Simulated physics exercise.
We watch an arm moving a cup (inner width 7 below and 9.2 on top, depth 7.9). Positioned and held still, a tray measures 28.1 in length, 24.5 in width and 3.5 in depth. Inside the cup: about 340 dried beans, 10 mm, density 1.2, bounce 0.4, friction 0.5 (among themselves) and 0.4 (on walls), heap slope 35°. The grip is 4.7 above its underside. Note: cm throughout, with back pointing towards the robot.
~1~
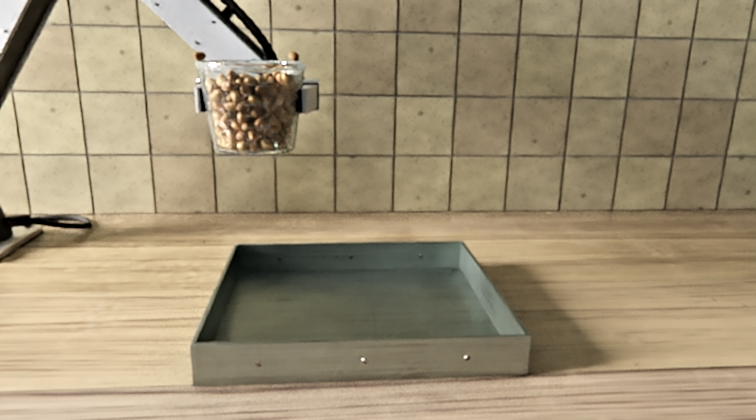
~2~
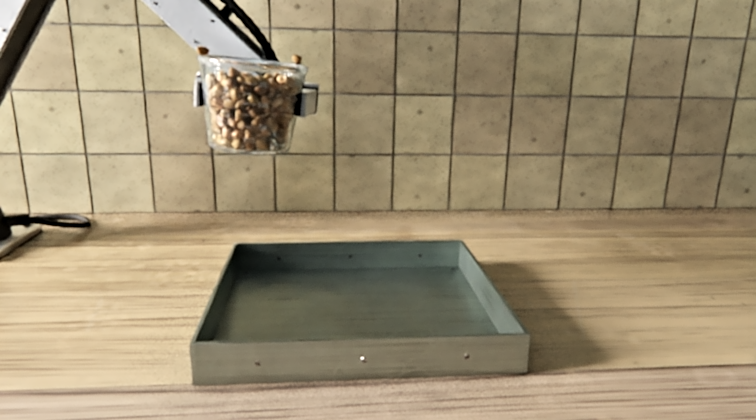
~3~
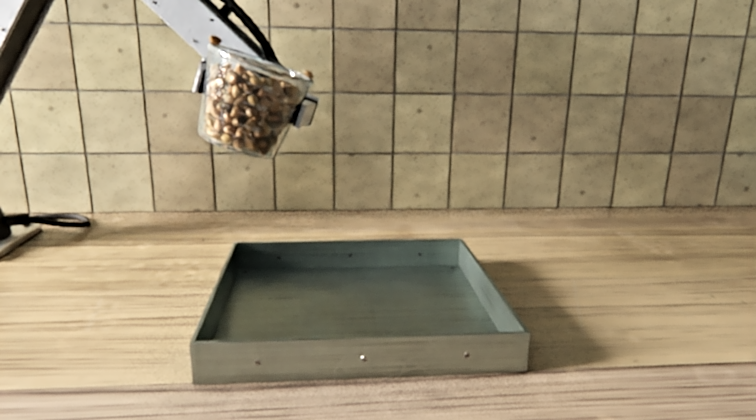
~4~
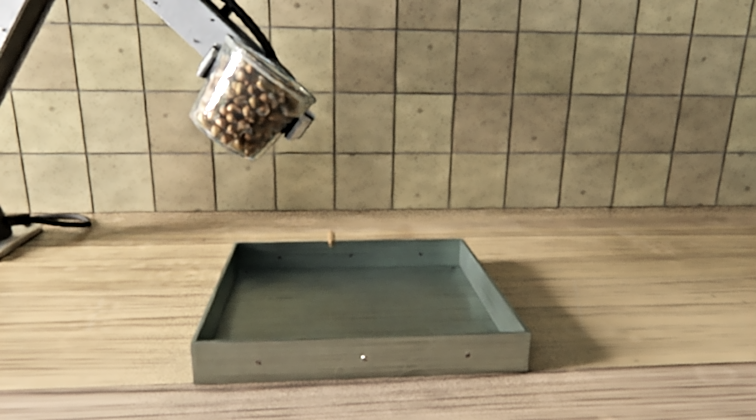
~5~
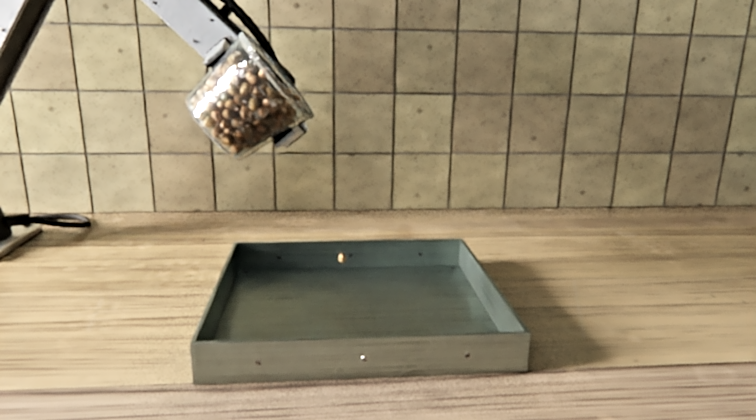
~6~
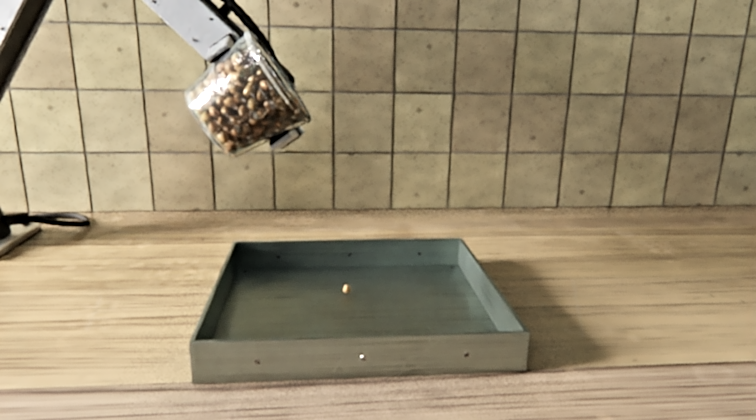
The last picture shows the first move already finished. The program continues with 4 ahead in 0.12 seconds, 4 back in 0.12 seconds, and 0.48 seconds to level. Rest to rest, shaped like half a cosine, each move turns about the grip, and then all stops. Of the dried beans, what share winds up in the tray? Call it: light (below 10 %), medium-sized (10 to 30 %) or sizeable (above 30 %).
A medium-sized share.
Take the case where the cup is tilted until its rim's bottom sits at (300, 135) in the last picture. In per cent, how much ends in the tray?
About 60 %.
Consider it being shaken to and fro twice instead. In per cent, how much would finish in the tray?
Roughly 30 percent.
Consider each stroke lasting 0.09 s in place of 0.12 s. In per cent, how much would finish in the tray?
Around 35 percent.
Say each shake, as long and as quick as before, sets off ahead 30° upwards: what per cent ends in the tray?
About 35 per cent.
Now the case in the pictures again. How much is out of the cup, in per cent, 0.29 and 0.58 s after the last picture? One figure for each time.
Around 20 % and around 20 %.
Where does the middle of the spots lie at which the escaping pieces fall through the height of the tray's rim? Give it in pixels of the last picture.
Centre: About (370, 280).
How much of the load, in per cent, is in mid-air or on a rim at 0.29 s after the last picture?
I'd reckon close to 18 per cent.
Then, 0.29 s later, tilted 55° forward, highest piece 24 above the table; 278 in the cup, 1 in the tray, 60 in flight or on a rim.
Then, 0.58 s later, tilted 12° forward, highest piece 26 above the table; 274 in the cup, 65 in the tray.
Then, 0.92 s later, level, highest piece 26 above the table; 274 in the cup, 65 in the tray.
Then, 1.97 s later, level, highest piece 26 above the table; 274 in the cup, 65 in the tray.
At rest, 274 in the cup, 65 in the tray. That is 19 % in the tray.
